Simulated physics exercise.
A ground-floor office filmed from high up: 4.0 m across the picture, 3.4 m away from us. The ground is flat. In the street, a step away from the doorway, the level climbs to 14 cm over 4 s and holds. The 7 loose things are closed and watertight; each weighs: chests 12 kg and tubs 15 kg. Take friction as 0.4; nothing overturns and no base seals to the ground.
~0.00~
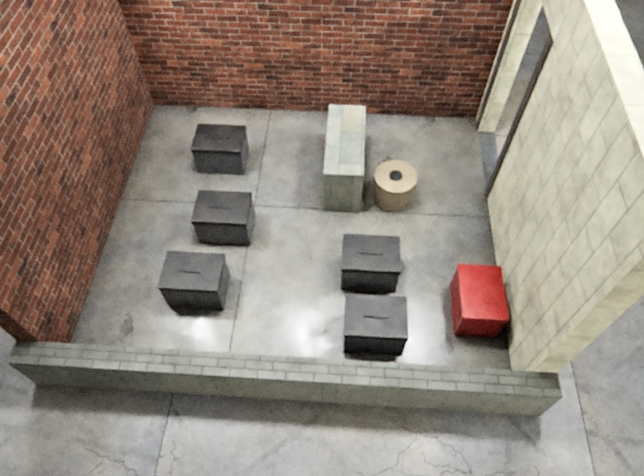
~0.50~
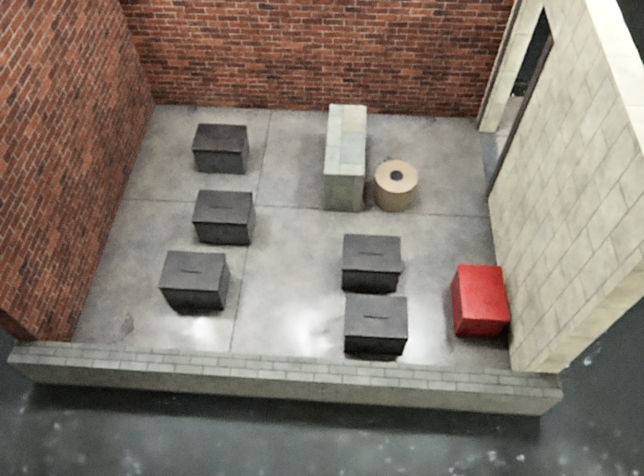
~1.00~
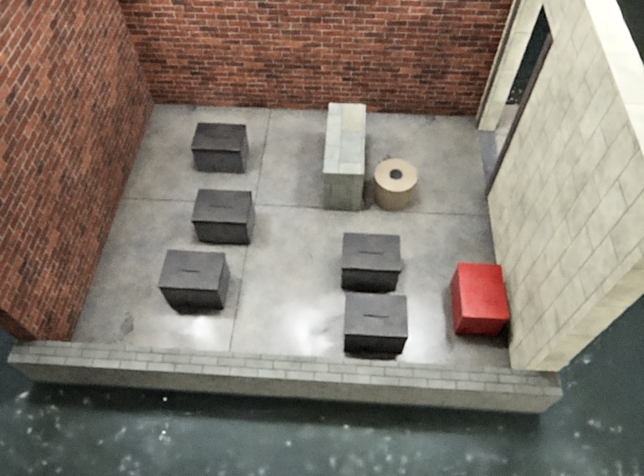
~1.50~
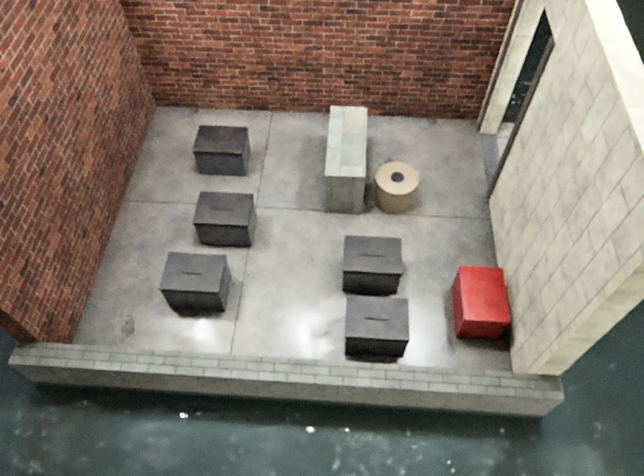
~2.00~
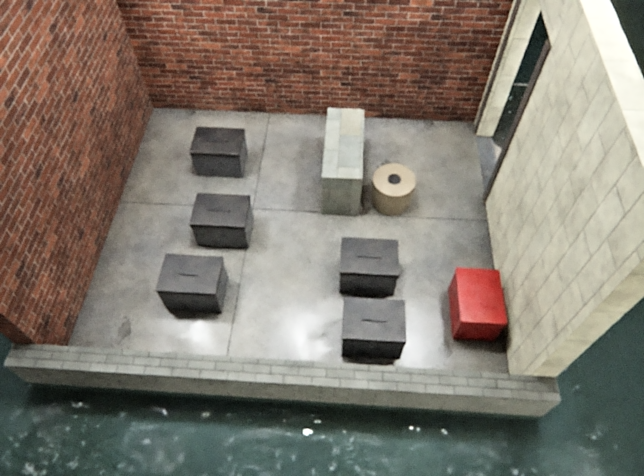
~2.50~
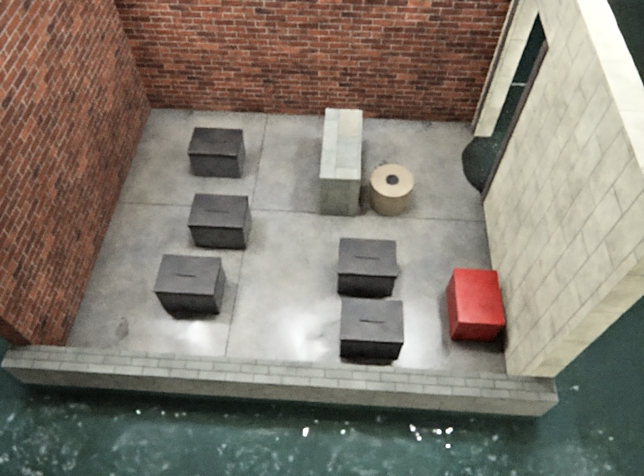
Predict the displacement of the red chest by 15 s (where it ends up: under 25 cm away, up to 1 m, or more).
The red chest is nudged along.
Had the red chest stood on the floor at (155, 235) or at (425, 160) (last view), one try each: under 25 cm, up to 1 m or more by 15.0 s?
In turn: It stays put; it ends far away.
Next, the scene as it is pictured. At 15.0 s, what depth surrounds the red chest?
About 6 cm.
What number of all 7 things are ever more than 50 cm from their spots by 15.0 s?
I count 3.
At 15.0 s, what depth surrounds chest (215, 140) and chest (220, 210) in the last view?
About 5 and 5 cm.
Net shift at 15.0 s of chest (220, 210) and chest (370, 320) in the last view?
In that order: 20 cm, 5 cm.
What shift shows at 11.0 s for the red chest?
Roughly 30 cm by then.
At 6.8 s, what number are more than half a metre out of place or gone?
By then 0.
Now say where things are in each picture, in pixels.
In the first frame, the red chest at (483, 291), on the bottom; 0.0 m2 under water; 0 of 7 have shifted.
In the second frame, the red chest at (483, 291), on the bottom; water covers 0.0 m2; 0 of 7 have shifted.
In the third frame, the red chest at (483, 290) rests on the ground; water covers 0.0 m2; 0 of 7 have shifted.
In the fourth frame, the red chest at (484, 293), on the bottom; water covers 0.0 m2; 0 of 7 have shifted.
In the fifth frame, the red chest at (481, 295) rests on the ground; water covers 0.0 m2; 0 of 7 have shifted.
In the sixth frame, the red chest at (479, 295), on the bottom; 0.1 m2 under water; 0 of 7 have shifted.
After 3.5 s the red chest is near (479, 295), 0.0 m from its start, aground; 0 afloat.
After 6.8 s the red chest is near (479, 295), 0.0 m from its start, aground; 0 afloat.
After 11.0 s the red chest is near (449, 309), 0.3 m from its start, aground; 0 afloat.
After 15.0 s the red chest is near (423, 309), 0.5 m from its start, afloat; 6 afloat.
